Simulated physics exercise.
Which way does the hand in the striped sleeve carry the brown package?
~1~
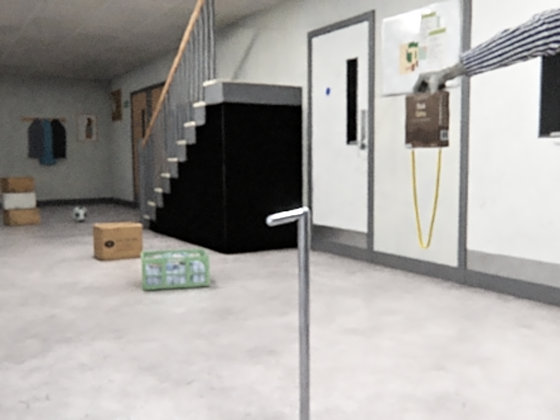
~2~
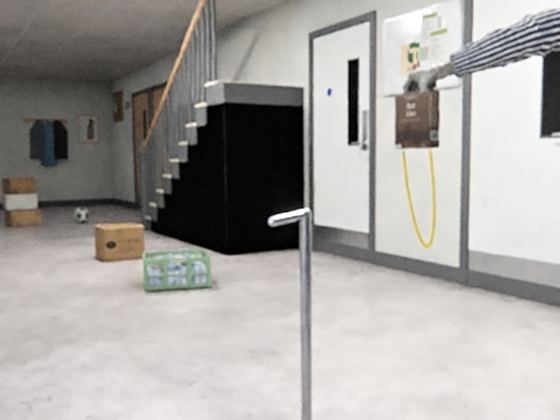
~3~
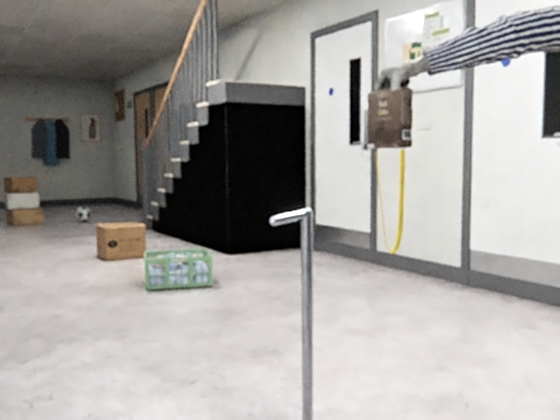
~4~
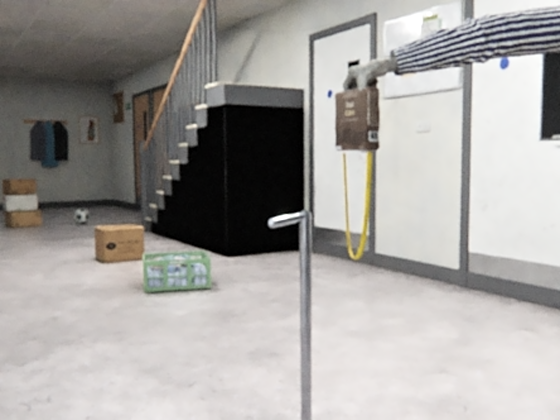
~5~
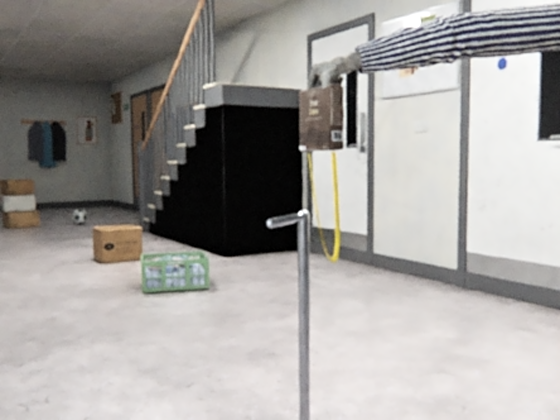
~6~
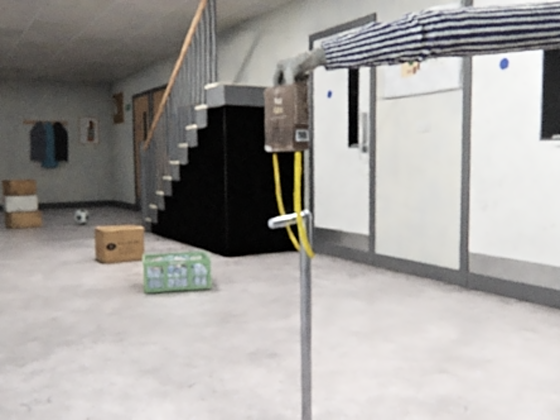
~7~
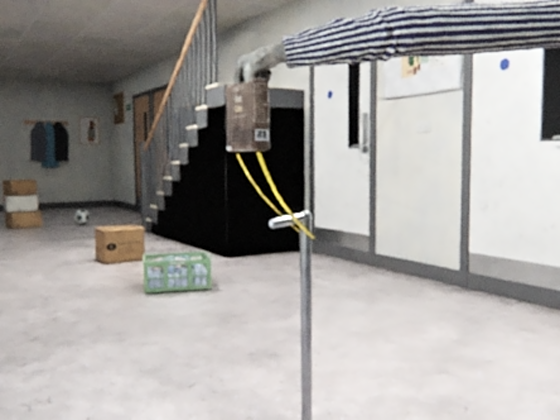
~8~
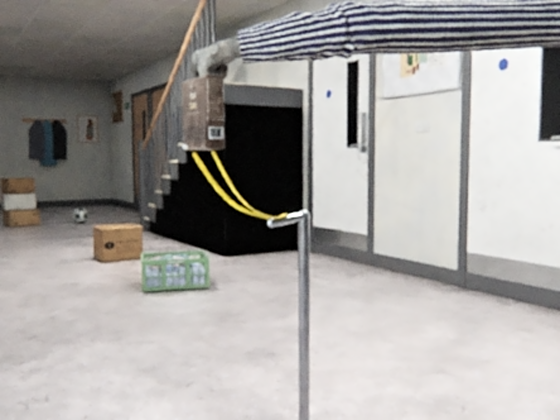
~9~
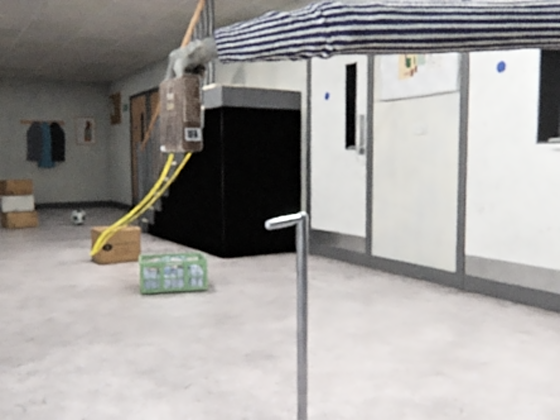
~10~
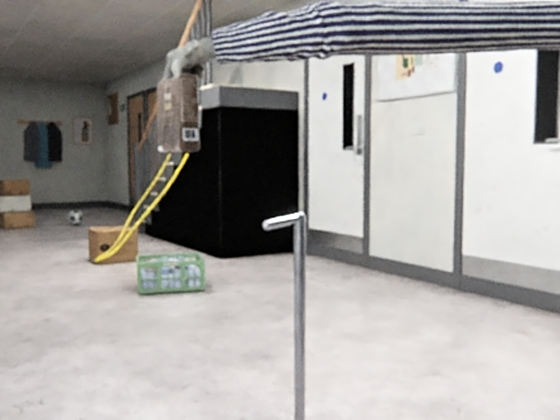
The hand carries the brown package to the left, past the post.
